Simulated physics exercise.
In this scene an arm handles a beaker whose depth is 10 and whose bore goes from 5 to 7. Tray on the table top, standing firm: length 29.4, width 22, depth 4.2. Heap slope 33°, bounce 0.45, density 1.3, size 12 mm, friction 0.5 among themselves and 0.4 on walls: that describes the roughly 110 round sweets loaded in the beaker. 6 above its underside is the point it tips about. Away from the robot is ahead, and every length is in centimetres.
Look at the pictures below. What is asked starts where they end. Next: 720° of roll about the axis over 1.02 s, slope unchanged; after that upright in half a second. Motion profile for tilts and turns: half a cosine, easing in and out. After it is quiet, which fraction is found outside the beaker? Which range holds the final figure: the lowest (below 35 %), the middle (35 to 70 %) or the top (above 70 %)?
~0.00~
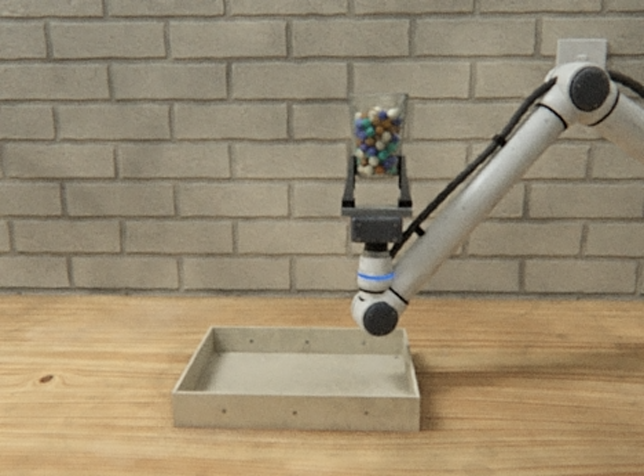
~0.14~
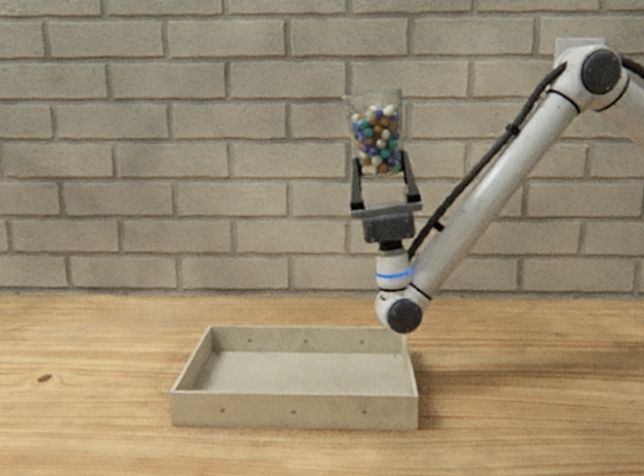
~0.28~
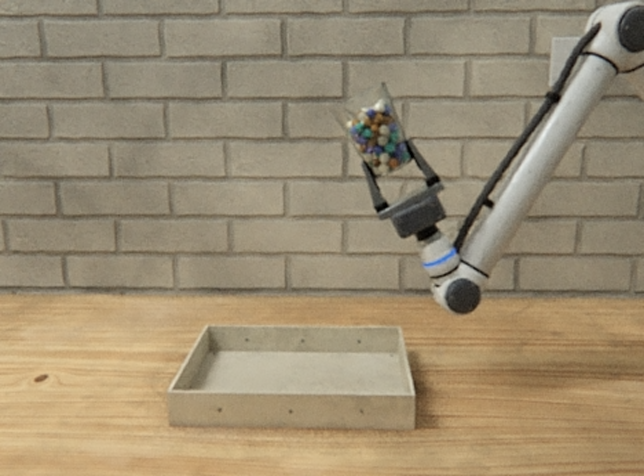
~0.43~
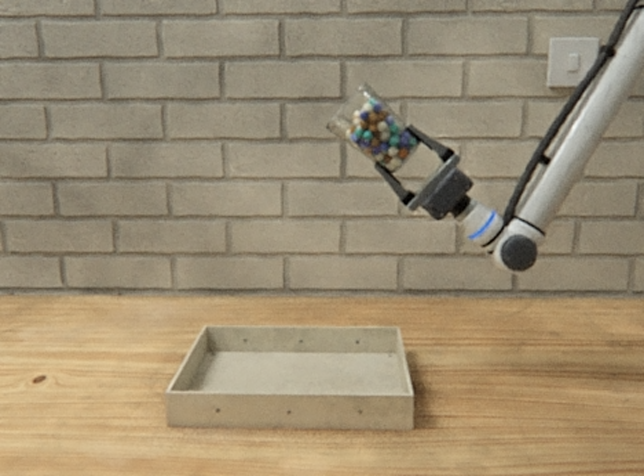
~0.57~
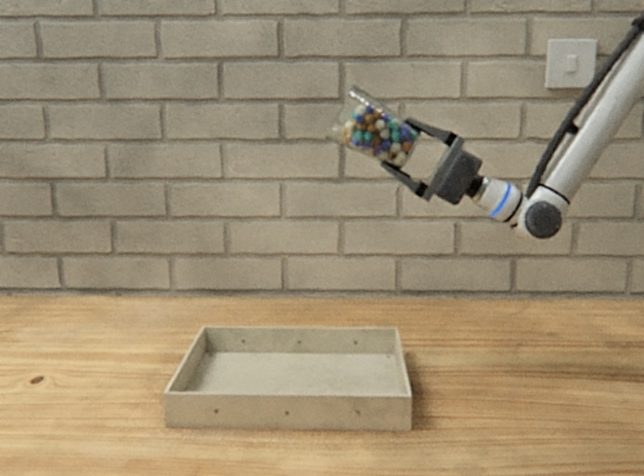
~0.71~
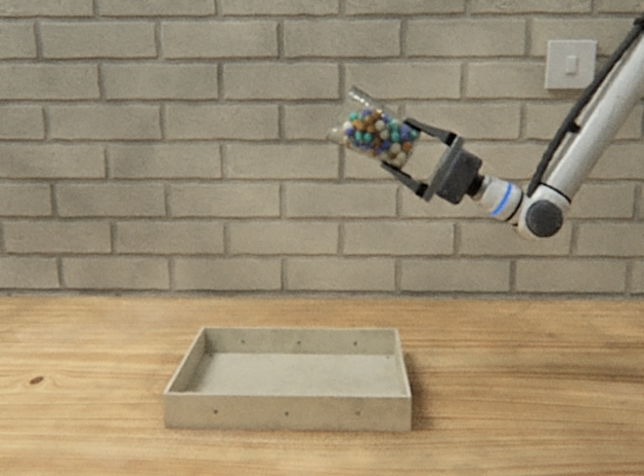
It sits in the lowest range, below 35 %.
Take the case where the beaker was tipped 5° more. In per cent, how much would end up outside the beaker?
5 %.
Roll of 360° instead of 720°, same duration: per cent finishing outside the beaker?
Roughly 0 %.
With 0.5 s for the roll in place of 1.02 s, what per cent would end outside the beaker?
It would then come to about 0 per cent.
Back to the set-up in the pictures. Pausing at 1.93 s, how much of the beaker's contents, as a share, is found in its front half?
That comes to around 55 per cent.
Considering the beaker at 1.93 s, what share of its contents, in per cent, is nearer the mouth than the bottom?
I reckon roughly 40 per cent.
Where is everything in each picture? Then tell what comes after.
Beaker middle at (378, 136), upright; upper third of the load around (379, 123), from x 360 to 395, top at y 115; 109 in the beaker, in the first frame.
Beaker middle at (377, 135), tipped 8°; upper third of the load around (379, 122), from x 355 to 395, top at y 110, in the second frame.
Beaker middle at (376, 133), tipped 28°; upper third of the load around (376, 121), from x 350 to 405, top at y 105, in the third frame.
Beaker middle at (377, 132), tipped 49°; upper third of the load around (375, 121), from x 350 to 410, top at y 105, in the fourth frame.
Beaker middle at (376, 131), tipped 61°; upper third of the load around (371, 122), from x 350 to 415, top at y 110, in the fifth frame.
Beaker middle at (376, 132), tipped 62°; upper third of the load around (375, 124), from x 350 to 415, top at y 115; 109 in the beaker, in the sixth frame.
By 1.32 s, tipped 62°, highest piece 39 above the table; 108 in the beaker, 1 in flight or on a rim.
By 1.93 s, tipped 41°, highest piece 37 above the table; 106 in the beaker, 3 in the tray.
By 2.43 s, upright, highest piece 39 above the table; 106 in the beaker, 3 in the tray.
By 3.13 s, upright, highest piece 39 above the table; 106 in the beaker, 3 in the tray.
Final count, 106 in the beaker, 3 in the tray. That is 3 % outside the beaker.
